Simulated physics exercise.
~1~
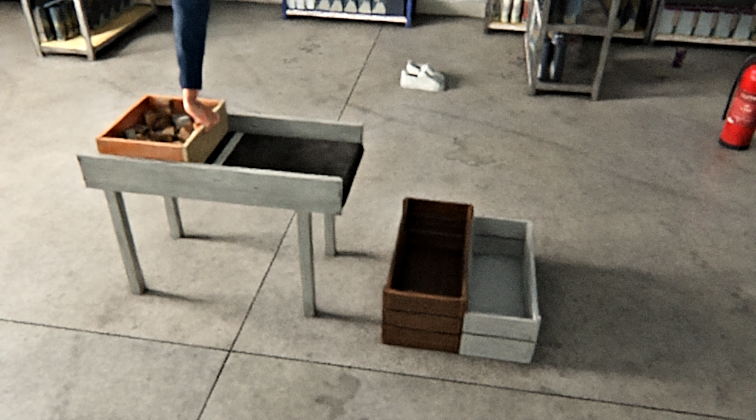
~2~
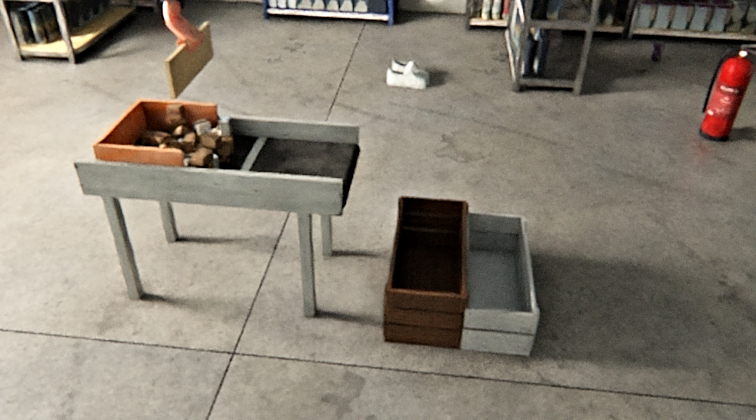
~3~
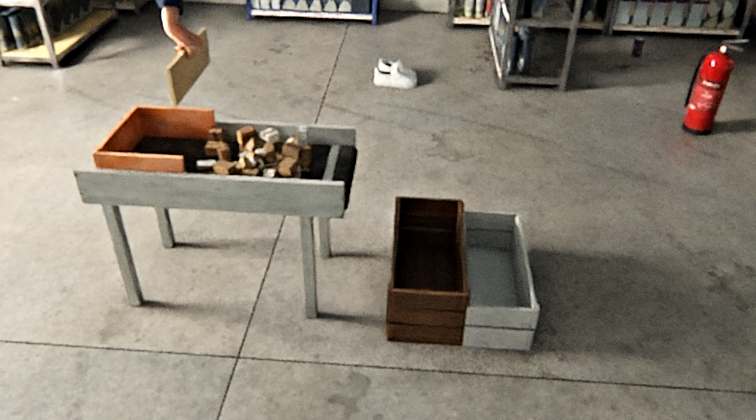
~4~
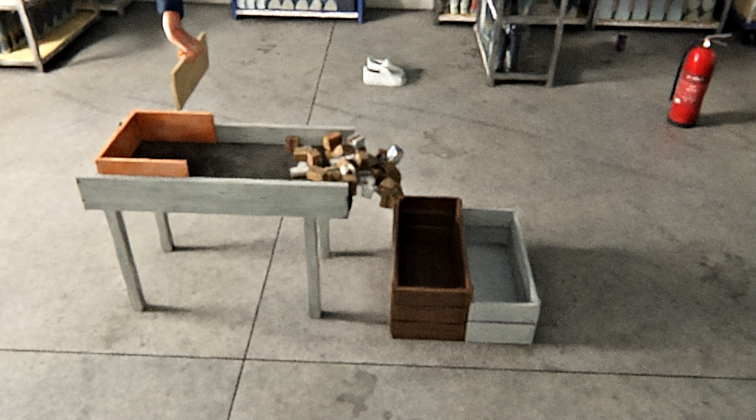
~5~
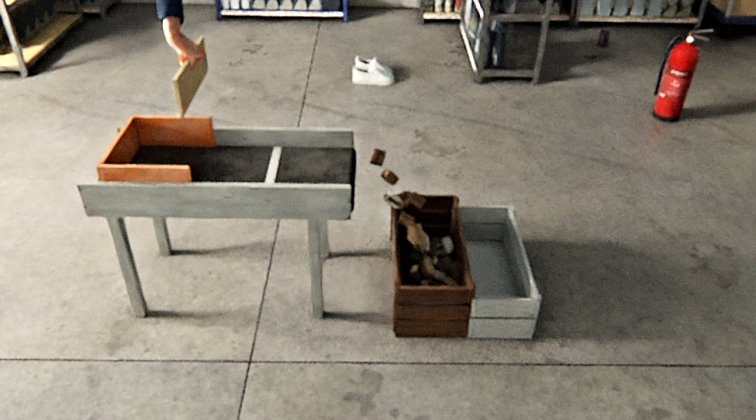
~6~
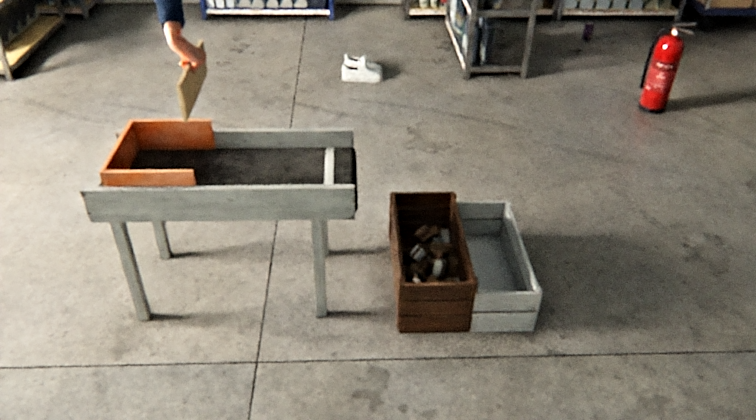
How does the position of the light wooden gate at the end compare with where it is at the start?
At the start the gate stands upright at the right end of the orange pen, closing it off. At the end it is held up in the air by a hand above and behind the pen, leaving that end open.
